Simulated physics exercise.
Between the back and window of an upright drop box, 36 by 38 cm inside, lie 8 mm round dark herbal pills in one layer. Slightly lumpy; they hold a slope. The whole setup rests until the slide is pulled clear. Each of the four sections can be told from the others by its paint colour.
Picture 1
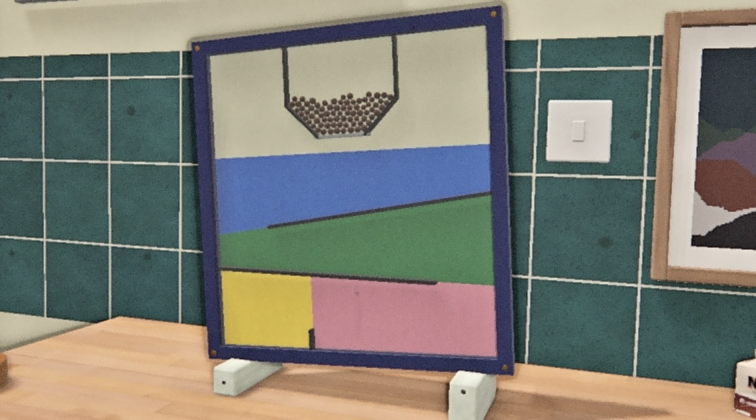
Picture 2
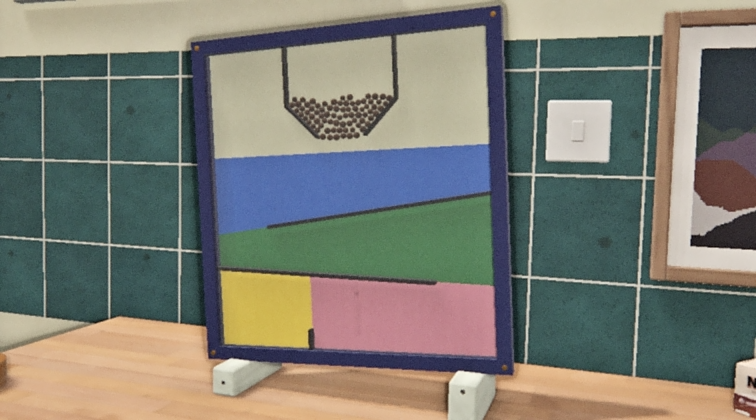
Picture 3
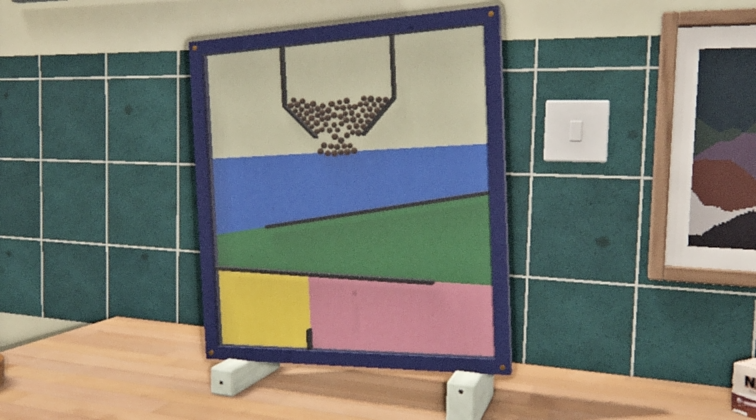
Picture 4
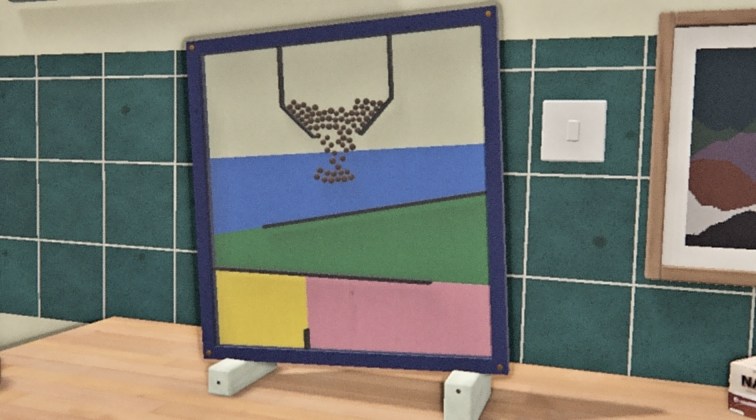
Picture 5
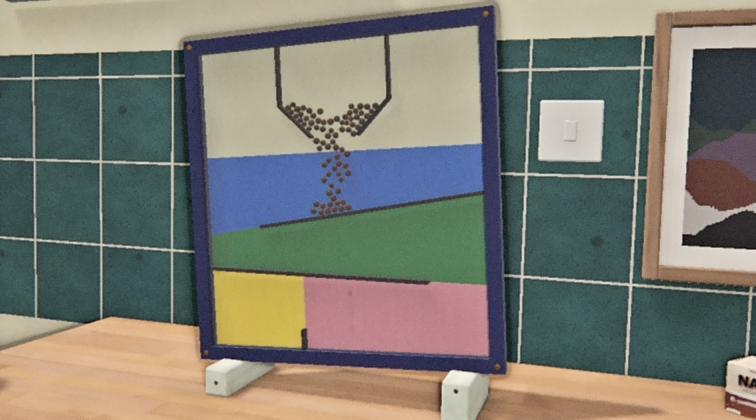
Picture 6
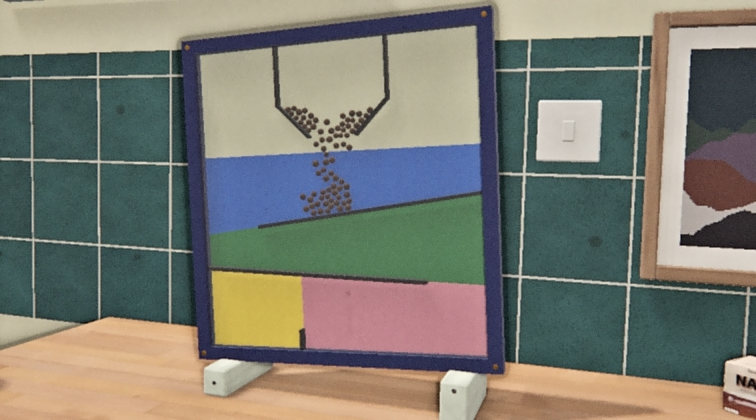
Small dark round pills drop through the open bottom of a funnel in an upright blue-framed box, fall past the blue section's top edge, and gather in a loose heap on the upper sloping ledge while more follow from above.
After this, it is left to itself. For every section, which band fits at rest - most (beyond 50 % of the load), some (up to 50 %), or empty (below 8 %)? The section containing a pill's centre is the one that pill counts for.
Pink section - empty, blue section - most, green section - some, yellow section - empty.
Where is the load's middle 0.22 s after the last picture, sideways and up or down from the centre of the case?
I'd put it near 4 centimetres to the left and 1 centimetres below.
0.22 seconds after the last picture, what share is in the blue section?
90 per cent.
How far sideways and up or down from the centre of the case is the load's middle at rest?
Left: About 6 cm; below: About 4 cm.
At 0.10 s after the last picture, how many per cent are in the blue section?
The share there is around 85 percent.
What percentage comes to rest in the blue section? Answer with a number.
I'd put it at about 55 per cent.
Then, 0.10 s after the last picture, the pills' middle is 2 cm left of and 1 cm above the centre; blue 85 %.
Then, 0.22 s after the last picture, the pills' middle is 4 cm left of and 1 cm below the centre; blue 90 %, green 10 %.
Then, 0.45 s after the last picture, the pills' middle is 6 cm left of and 3 cm below the centre; blue 70 %, green 30 %.
All still 1.5 s after it, pink 0 %, blue 55 %, green 45 %, yellow 0 %.
